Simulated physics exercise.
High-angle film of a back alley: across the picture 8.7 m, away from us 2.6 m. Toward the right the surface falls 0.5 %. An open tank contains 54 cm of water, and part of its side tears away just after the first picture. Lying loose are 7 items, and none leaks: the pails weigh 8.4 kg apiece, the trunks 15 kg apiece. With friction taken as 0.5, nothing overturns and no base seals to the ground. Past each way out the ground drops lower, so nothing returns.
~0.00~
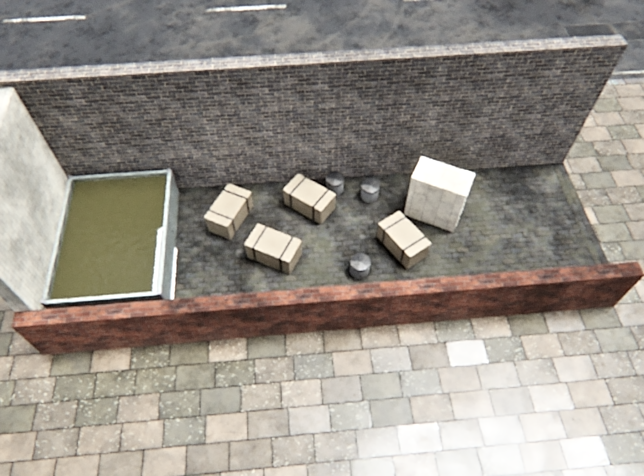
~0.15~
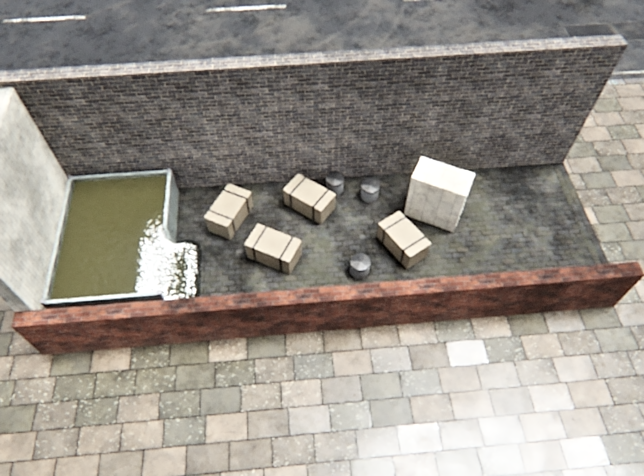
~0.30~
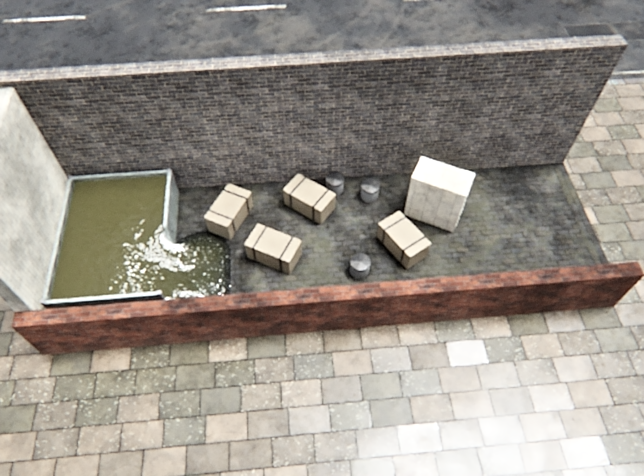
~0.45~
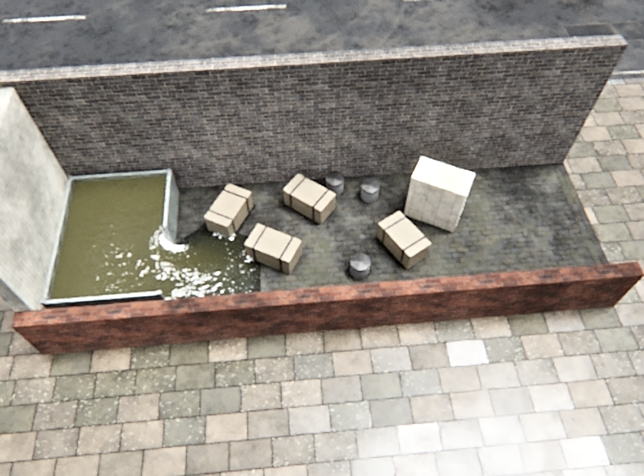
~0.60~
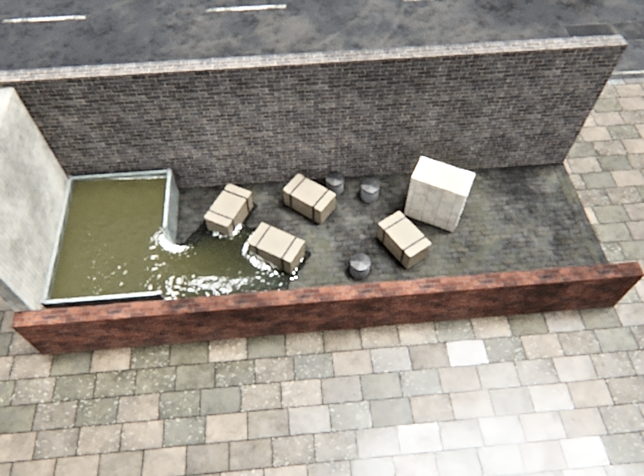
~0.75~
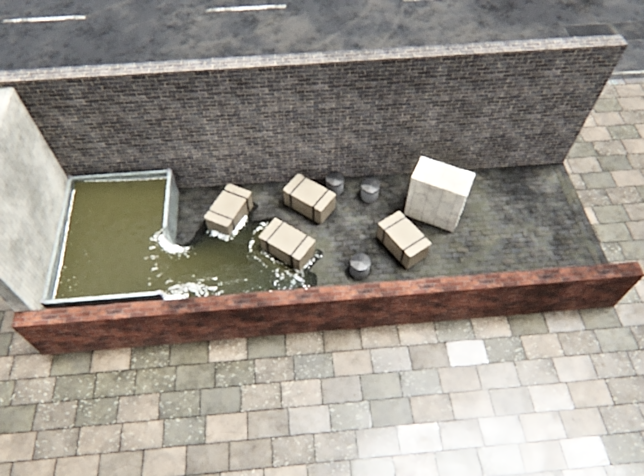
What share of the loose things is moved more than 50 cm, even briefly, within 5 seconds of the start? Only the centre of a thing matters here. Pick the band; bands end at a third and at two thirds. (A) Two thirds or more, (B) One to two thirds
B.
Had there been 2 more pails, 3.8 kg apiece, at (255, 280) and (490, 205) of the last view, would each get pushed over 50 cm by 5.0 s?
Taking them in turn, the first is above the mark and the second is below the mark.
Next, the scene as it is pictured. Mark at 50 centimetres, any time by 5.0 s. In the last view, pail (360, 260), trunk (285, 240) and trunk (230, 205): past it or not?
Going one by one: Goes farther, goes farther, stays closer.
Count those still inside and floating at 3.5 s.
At that instant the tally stands at 3.
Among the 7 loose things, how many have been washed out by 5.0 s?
The count is 2.
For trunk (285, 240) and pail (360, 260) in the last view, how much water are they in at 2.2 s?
Depths: Near 9 cm, then near 10 cm.
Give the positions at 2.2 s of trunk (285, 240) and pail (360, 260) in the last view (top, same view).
Estimated pixels: (383, 193) and (443, 252).
After 1.1 s 1 of 7 are over 50 cm from their spots; 0 afloat.
After 2.2 s 3 of 7 are over 50 cm from their spots; 1 afloat.
After 3.5 s 3 of 7 are over 50 cm from their spots; 3 afloat.
After 5.0 s 3 of 7 are over 50 cm from their spots, and 3 have been at some point; 2 afloat.
